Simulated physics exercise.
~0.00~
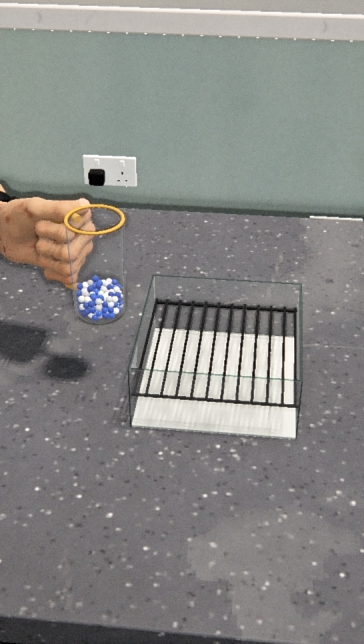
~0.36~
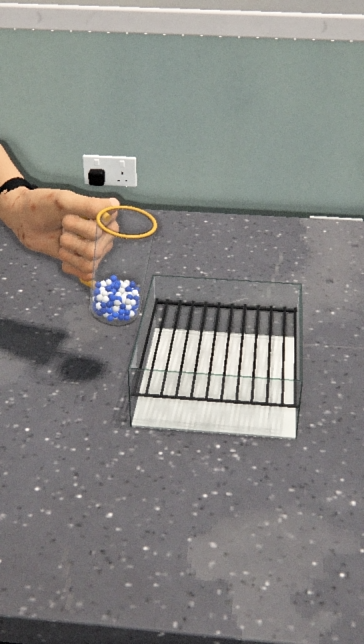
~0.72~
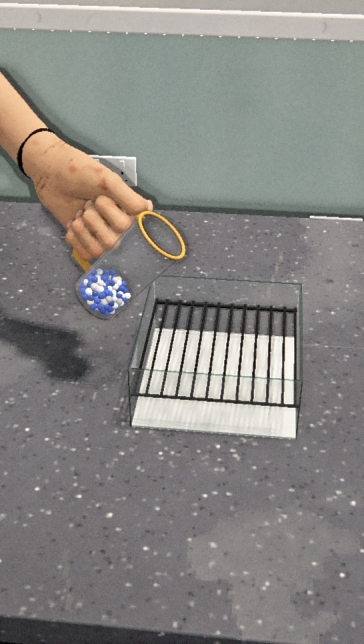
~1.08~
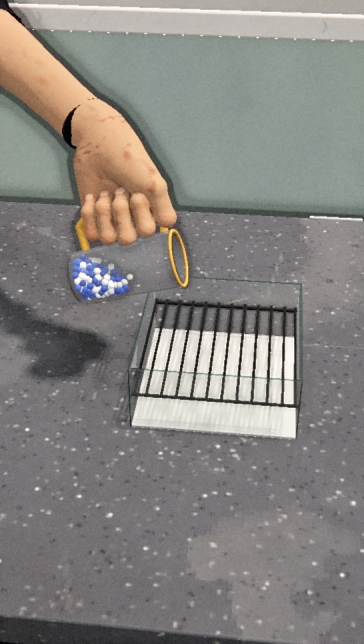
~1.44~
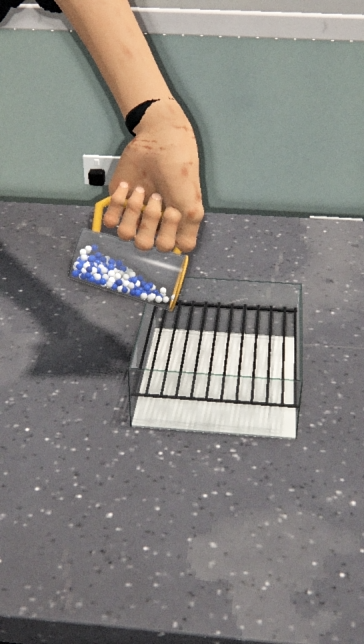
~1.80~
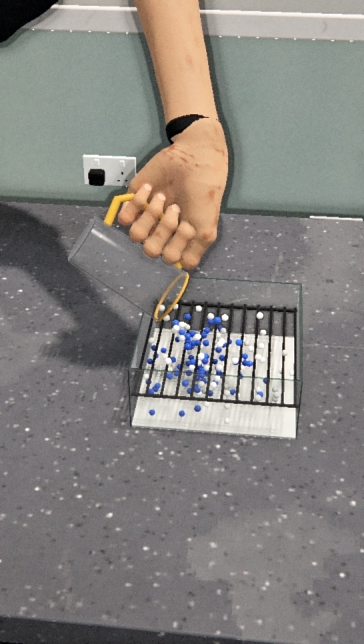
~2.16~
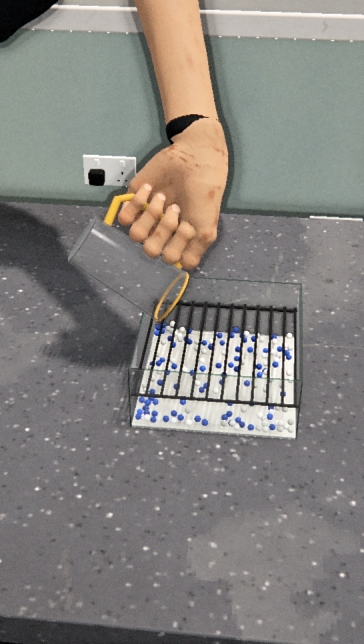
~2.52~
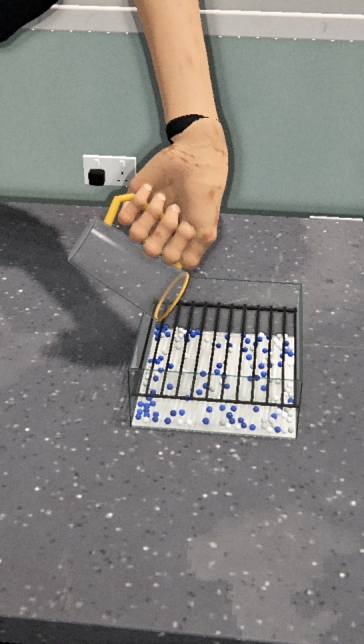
A hand tips a cup of blue and white beads, which fall through a rack.
